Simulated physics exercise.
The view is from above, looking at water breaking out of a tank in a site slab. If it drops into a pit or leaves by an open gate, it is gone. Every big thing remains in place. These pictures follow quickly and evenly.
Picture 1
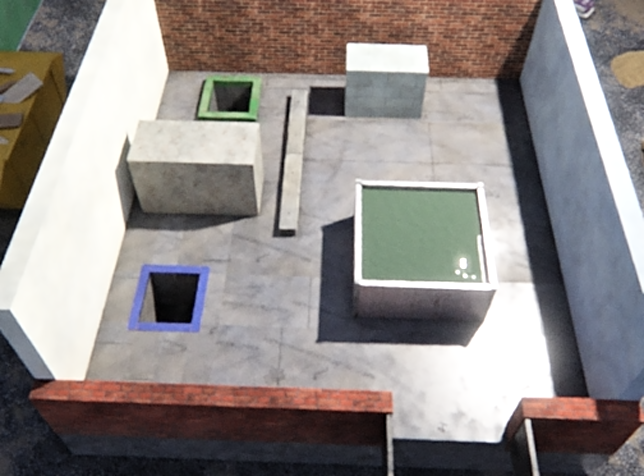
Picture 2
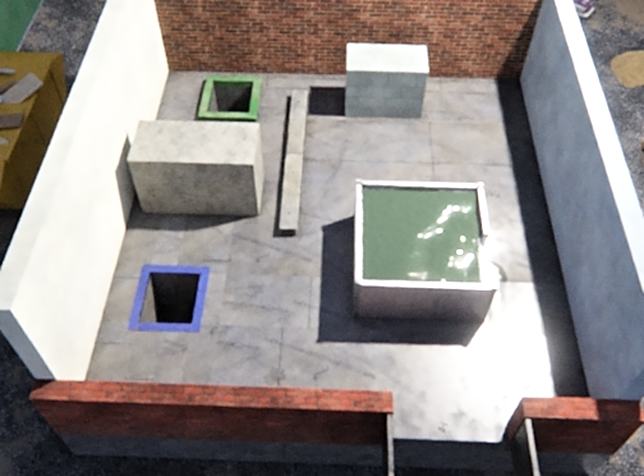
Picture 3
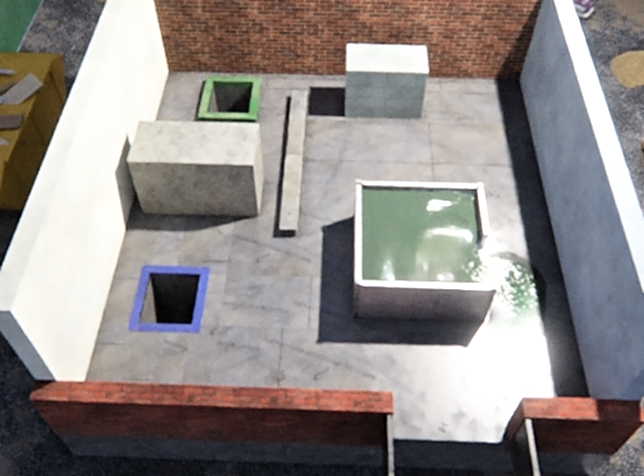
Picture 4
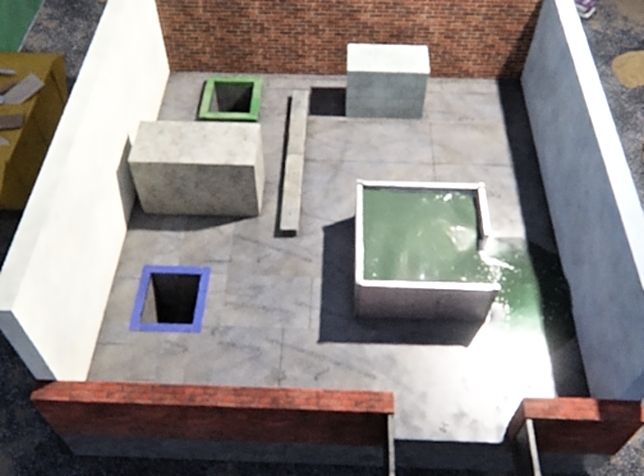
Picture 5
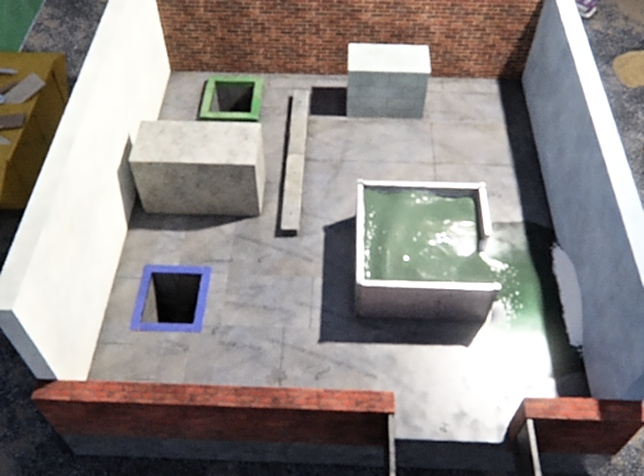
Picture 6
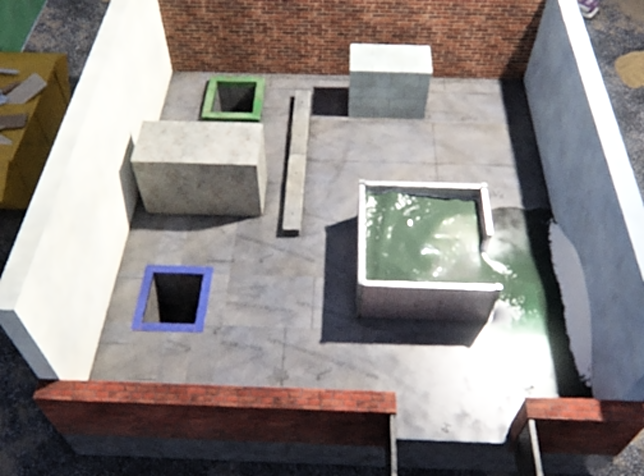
Green water stirs in the square tank, then pours out its right side and spreads across the slab.
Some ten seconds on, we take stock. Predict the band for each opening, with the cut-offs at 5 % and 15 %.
In order: The gate will drain five to fifteen per cent inclusive, the blue pit will drain five to fifteen per cent inclusive, the green pit will drain shy of five per cent.
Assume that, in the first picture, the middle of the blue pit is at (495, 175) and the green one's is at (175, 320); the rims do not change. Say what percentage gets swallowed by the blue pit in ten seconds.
Out of every hundred parts, the blue pit gets 20.
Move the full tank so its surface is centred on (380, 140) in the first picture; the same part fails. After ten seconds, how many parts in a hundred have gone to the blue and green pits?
Tally in per cent - blue pit 6; green pit 0.
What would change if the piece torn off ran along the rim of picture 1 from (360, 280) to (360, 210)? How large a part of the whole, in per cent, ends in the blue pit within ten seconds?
That would be blue at 65 percent.
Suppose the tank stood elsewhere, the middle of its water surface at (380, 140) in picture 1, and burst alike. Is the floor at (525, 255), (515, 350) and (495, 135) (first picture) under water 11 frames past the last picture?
Soaked - soaked - soaked.
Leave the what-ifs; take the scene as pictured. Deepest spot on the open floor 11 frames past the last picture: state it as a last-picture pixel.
Roughly at pixel (595, 411).
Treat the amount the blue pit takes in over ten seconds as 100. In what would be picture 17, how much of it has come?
About 0 per cent.
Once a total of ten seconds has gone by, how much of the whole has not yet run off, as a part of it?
Estimate: Near 76 %.
A moment on, water covers 15 % of the floor; the gate 0 %, the blue pit 0 %, the green pit 0 %.
Next, water covers 35 % of the floor; the gate 0 %, the blue pit 0 %, the green pit 0 %.
Then, water covers 55 % of the floor; the gate 3 %, the blue pit 0 %, the green pit 0 %.
Later, water covers 70 % of the floor; the gate 7 %, the blue pit 4 %, the green pit 0 %.
In the end, water covers 95 % of the floor; the gate 10 %, the blue pit 13 %, the green pit 0 %.
